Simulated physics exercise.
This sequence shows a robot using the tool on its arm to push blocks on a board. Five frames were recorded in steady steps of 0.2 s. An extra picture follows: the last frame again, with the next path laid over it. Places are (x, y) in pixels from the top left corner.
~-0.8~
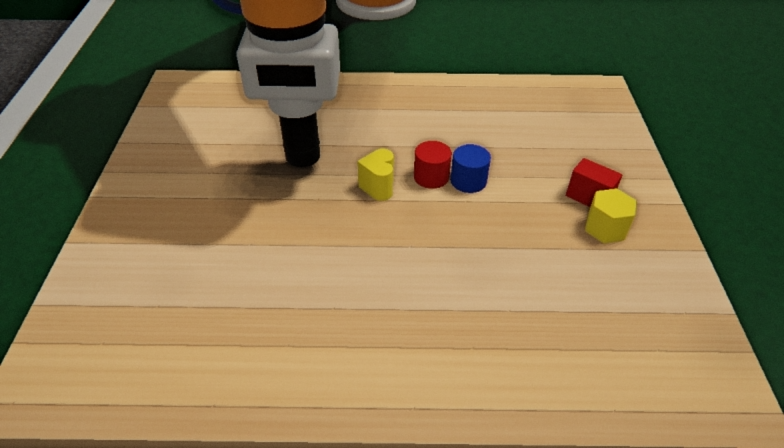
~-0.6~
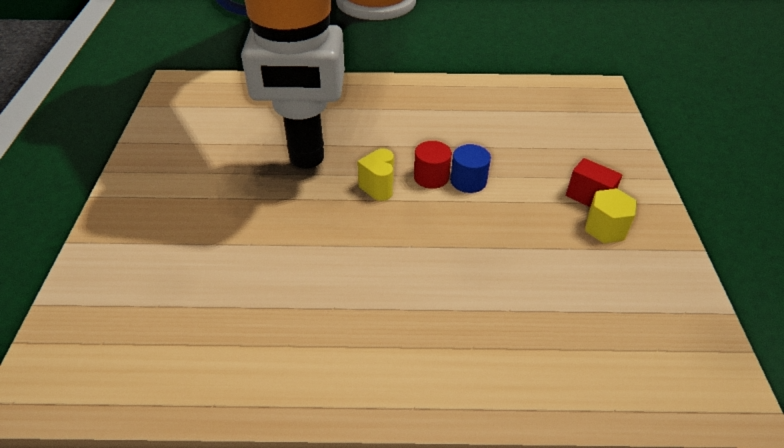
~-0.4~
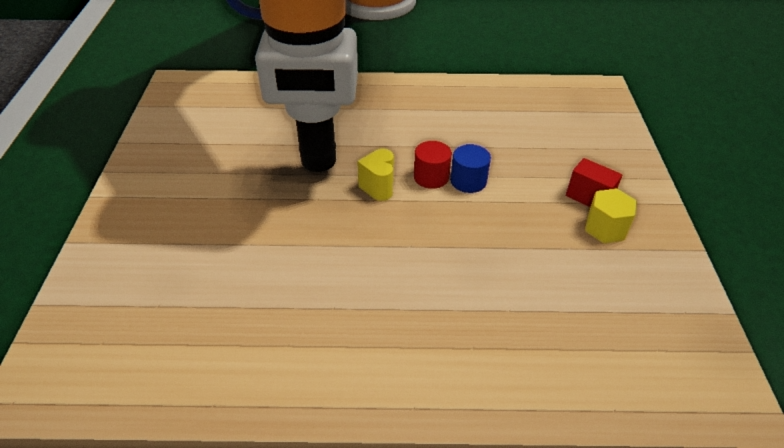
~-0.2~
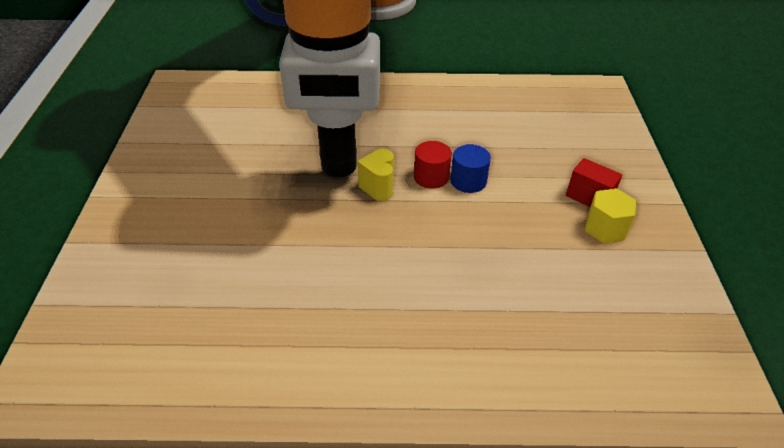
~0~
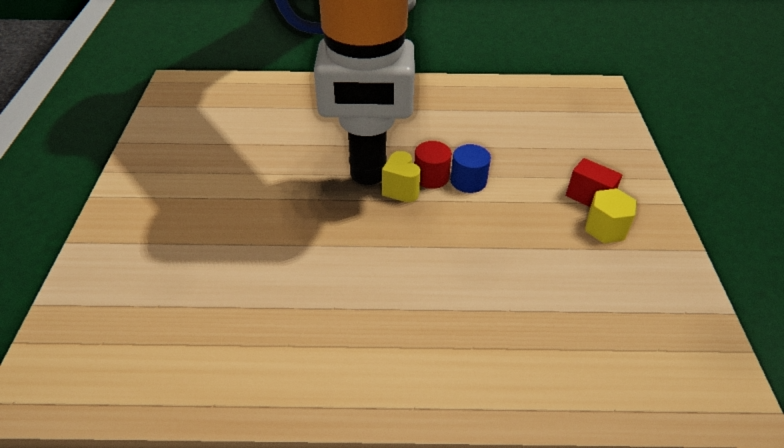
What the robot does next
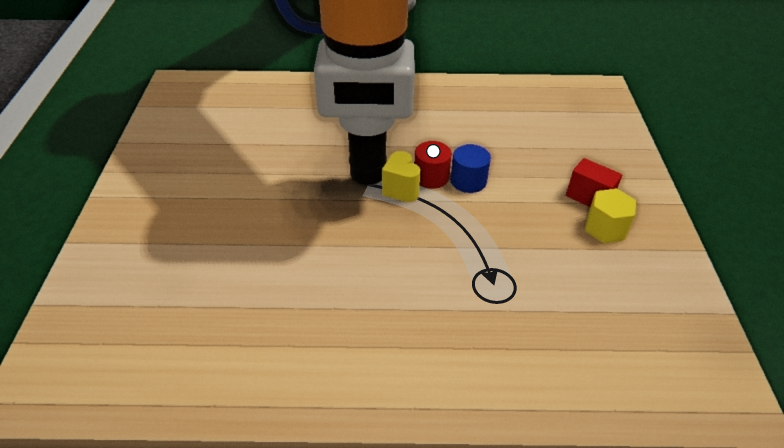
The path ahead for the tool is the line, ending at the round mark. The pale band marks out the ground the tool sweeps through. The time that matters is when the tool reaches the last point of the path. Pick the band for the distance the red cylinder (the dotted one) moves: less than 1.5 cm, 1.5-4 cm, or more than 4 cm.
It travels between 1.5 and 4 cm.
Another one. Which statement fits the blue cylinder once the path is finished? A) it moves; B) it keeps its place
It's A.
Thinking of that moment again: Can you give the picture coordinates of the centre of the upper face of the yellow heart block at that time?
It sits at (482, 174).
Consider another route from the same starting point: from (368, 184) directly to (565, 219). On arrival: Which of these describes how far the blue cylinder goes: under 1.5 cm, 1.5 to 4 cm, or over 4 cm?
It will fall in the middle band, 1.5 to 4 cm.
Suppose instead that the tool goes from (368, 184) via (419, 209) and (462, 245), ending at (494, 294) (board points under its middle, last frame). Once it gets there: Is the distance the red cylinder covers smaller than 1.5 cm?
I expect so.
Drawn move, from (368, 184) through (425, 201) and (469, 236) to (494, 286); the dot is on the red cylinder.
On the path given first. One third of the way, tool (426, 192); yellow heart block (462, 168), turned 70° anticlockwise; red cylinder (450, 145); blue cylinder (491, 152).
Two thirds of the way, tool (471, 226); yellow heart block (482, 174), turned 100° anticlockwise; red cylinder (450, 145); blue cylinder (496, 150).
At the end, tool (496, 276); yellow heart block (482, 174), turned 100° anticlockwise; red cylinder (450, 145); blue cylinder (496, 150).
